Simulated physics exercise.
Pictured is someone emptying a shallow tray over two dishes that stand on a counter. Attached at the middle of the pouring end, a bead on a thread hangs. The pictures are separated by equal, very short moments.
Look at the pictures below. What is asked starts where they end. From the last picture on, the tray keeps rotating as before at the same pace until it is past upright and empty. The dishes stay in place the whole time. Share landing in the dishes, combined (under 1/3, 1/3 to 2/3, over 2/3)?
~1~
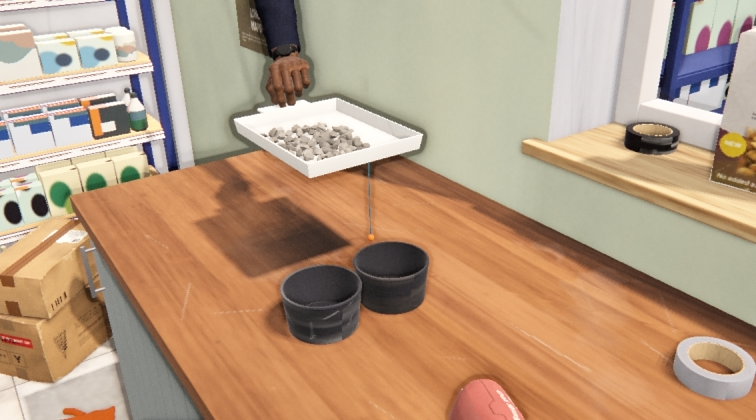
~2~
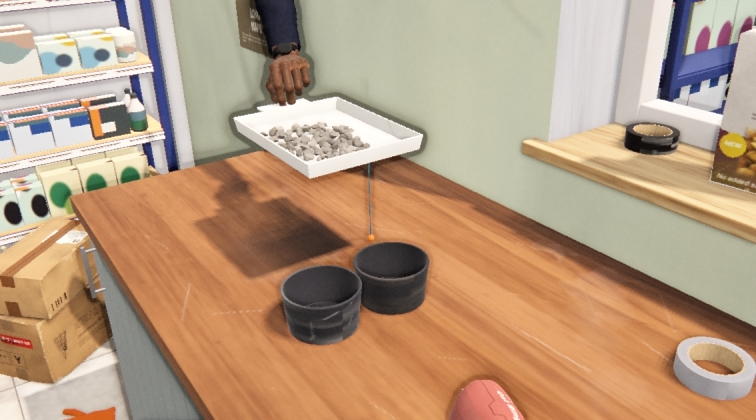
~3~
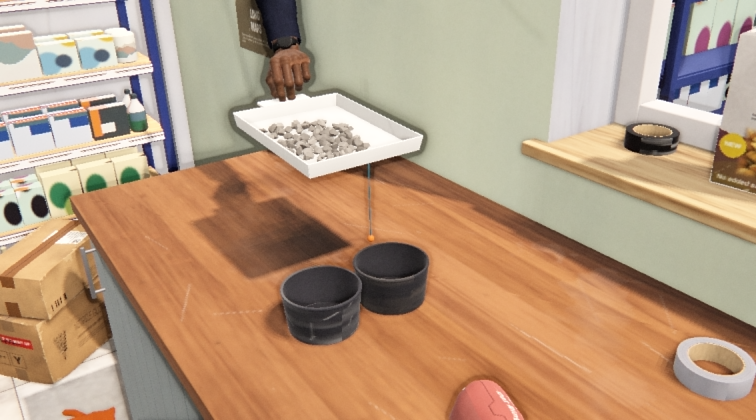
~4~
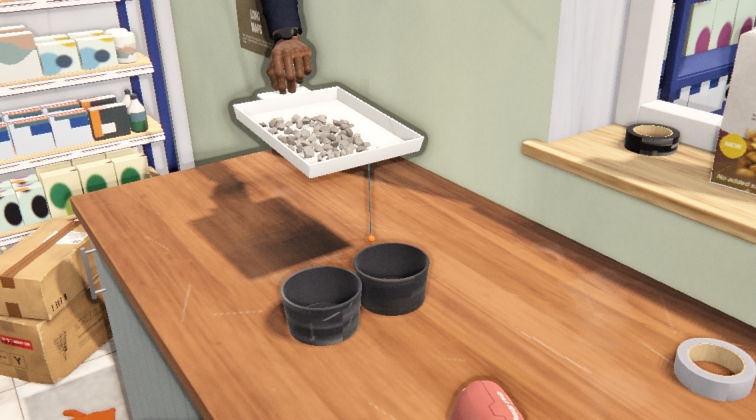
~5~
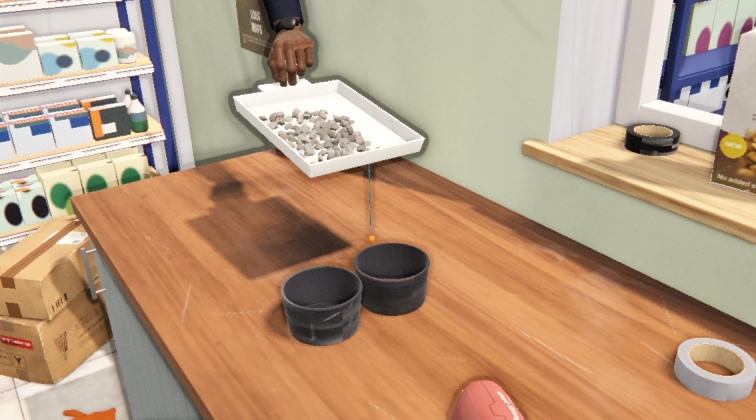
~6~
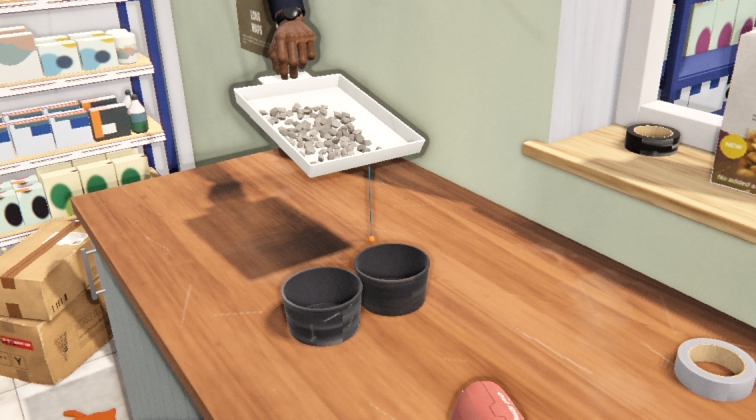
The dishes end up holding a middling part, one third to two thirds.
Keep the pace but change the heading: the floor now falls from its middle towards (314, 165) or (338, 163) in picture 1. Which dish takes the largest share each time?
Going by the two tries in order: The left-placed dish, then the left-placed dish.
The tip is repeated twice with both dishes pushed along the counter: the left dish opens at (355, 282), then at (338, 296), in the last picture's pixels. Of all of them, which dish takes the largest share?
First try, the dish at right; second try, the dish at right.
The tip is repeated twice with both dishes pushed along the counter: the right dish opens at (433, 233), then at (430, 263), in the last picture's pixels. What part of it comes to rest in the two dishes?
It would be near 50 per cent first and near 60 per cent second.
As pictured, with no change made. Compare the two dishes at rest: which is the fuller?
Result - fuller dish: Right-side dish.
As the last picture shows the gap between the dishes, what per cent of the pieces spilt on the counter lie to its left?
It comes to about 10 percent.
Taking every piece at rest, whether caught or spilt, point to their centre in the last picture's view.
Close to (408, 293) in the last view.
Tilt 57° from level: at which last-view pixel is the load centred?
About (363, 140).
Soon, tray tipped steeply; all on the tray.
A while on, tray tipped right over; about half on the tray; about a quarter in the right dish; a small part outside both; about a quarter in the air.
Towards the end, tray tipped past a quarter turn; a stray few in the left dish; about half in the right dish; about a third outside both.
Finally, tray tipped past a quarter turn; a stray few in the left dish; about half in the right dish; about a third outside both.
